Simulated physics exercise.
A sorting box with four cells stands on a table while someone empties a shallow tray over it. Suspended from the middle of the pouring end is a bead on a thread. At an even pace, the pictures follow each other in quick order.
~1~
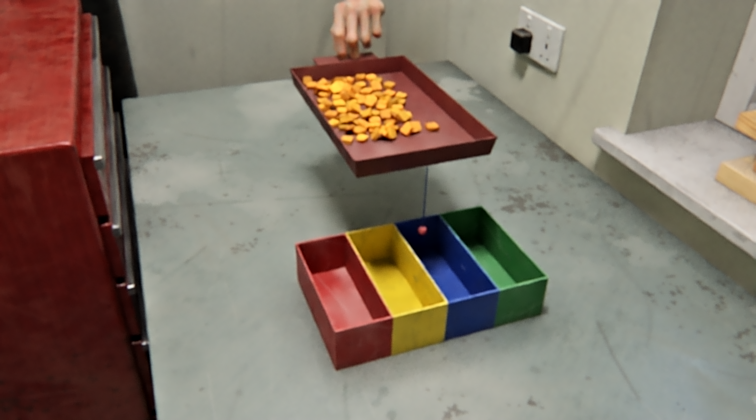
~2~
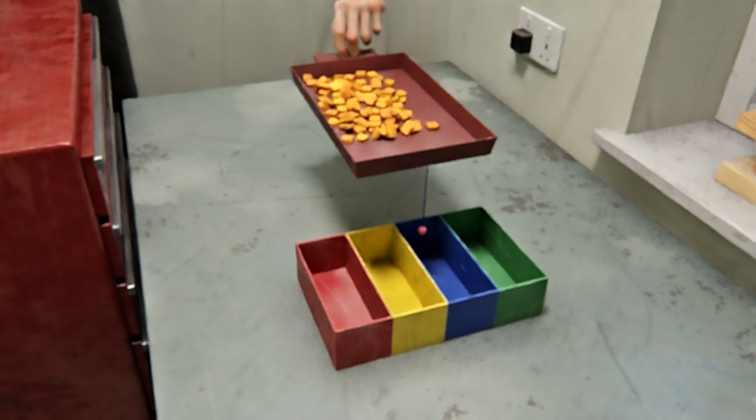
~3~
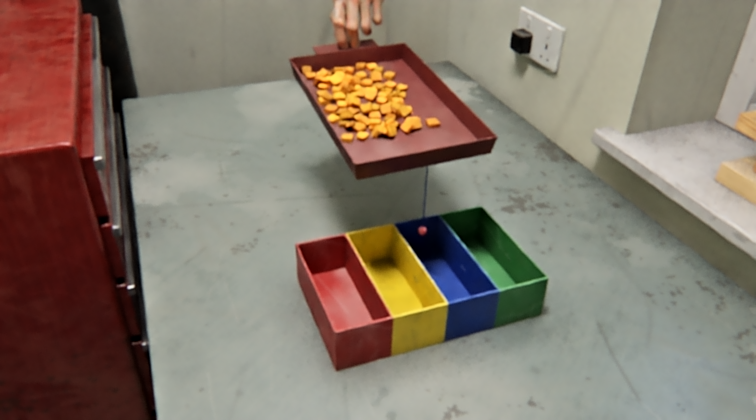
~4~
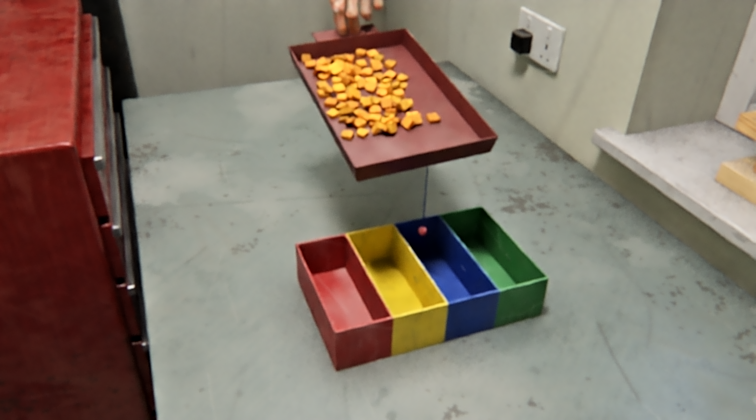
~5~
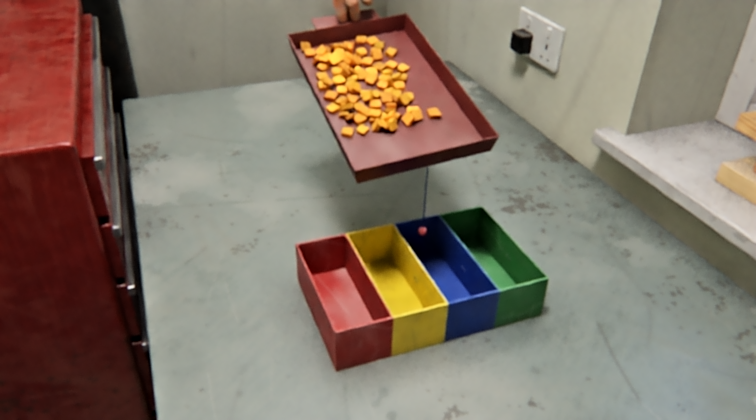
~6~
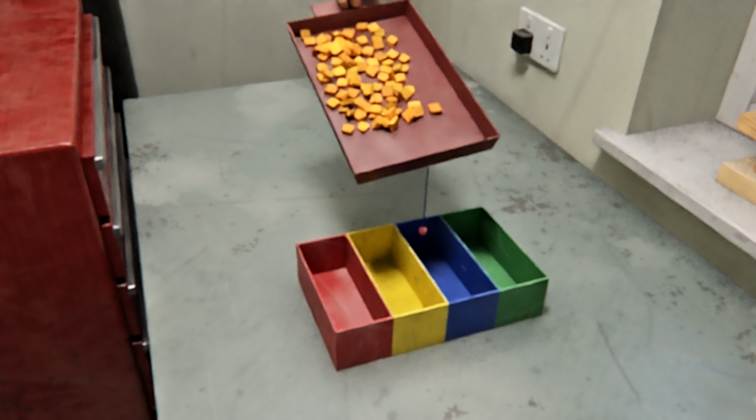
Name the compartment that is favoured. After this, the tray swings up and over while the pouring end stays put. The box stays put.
Yellow.
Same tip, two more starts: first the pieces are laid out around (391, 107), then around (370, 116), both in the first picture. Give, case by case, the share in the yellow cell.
First about 60, then 60 per cent.
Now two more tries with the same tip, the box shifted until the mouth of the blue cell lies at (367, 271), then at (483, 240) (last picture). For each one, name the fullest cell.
For the first spot the answer is the cell in blue, and for the second spot it is the cell in red.
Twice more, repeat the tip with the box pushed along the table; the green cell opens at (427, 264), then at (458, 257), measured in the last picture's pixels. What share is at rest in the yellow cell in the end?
Close to 0 in a hundred, then close to 50 in a hundred.
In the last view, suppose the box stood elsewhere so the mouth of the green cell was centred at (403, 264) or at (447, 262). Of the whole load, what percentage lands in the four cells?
It would be roughly 100 per cent in the first placement and roughly 100 per cent in the second.
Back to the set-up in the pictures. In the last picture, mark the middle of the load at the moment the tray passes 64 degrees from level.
About (383, 150).
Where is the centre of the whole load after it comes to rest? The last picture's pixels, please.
Once nothing moves, the middle sits near (387, 310).
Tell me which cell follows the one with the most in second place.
The runner-up: Red.
Shortly afterwards, tray tipped steeply; all but a few on the tray; only a few falling or outside the box.
Next, tray tipped past a quarter turn; near two thirds on the tray; near a quarter in the yellow cell; a little in the red cell; only a few in the blue cell; only a few falling or outside the box.
Some moments later, tray tipped past a quarter turn; near two thirds in the yellow cell; near a third in the red cell; a little in the blue cell.
In the end, tray tipped past a quarter turn; near two thirds in the yellow cell; near a third in the red cell; a little in the blue cell; none at all in the green cell.
